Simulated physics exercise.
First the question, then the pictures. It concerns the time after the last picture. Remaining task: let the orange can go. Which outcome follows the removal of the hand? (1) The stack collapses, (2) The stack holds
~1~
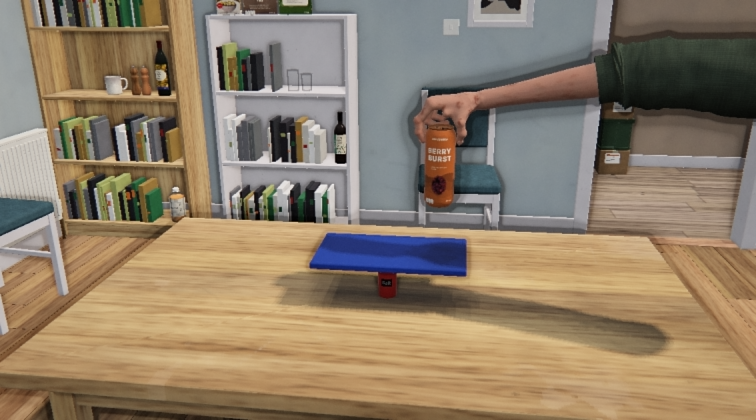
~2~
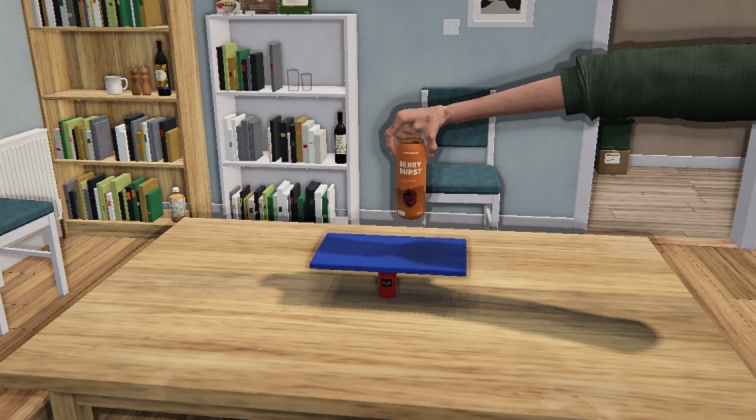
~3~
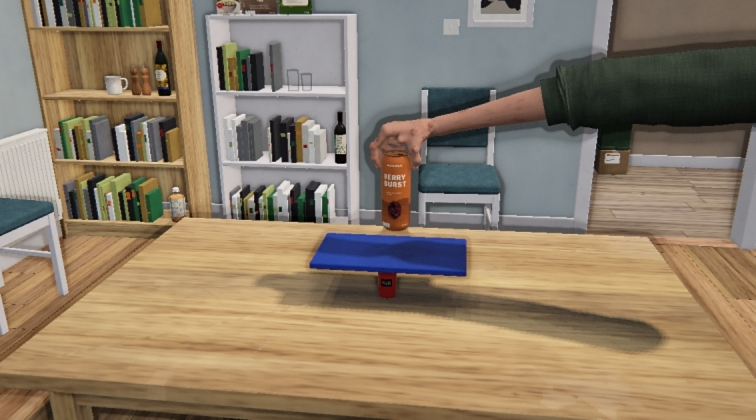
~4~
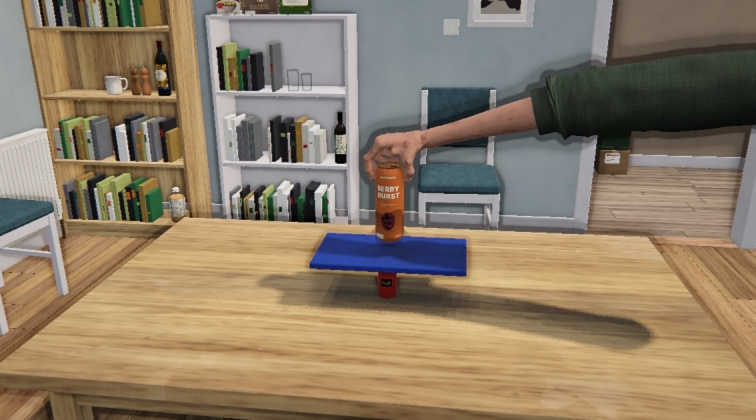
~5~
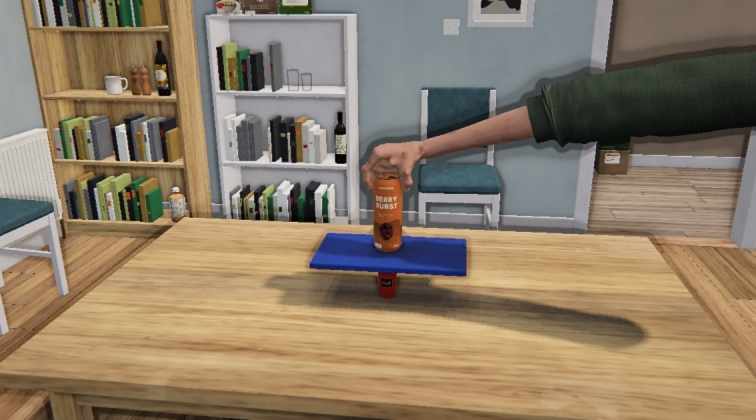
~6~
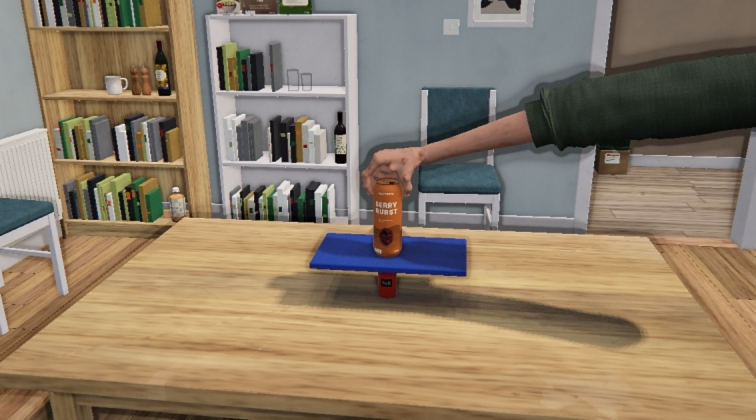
2.
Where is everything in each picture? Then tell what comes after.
On its way; orange can (440, 166); blue lid (391, 253), in the first picture.
On its way; orange can (411, 179); blue lid (391, 253), in the second picture.
On its way; orange can (396, 191); blue lid (391, 253), in the third picture.
On its way; orange can (390, 202); blue lid (391, 253), in the fourth picture.
On its way; orange can (388, 212); blue lid (391, 253), in the fifth picture.
In place under the hand; orange can (388, 218); blue lid (391, 253), in the sixth picture.
Then, 0.30 s after the last picture, nothing has stirred.
Then, 0.70 s after the last picture, orange can resting near (388, 218).
At rest, all 3 in place. Seen from the same camera at the end, orange can near (388, 218). The stack holds.
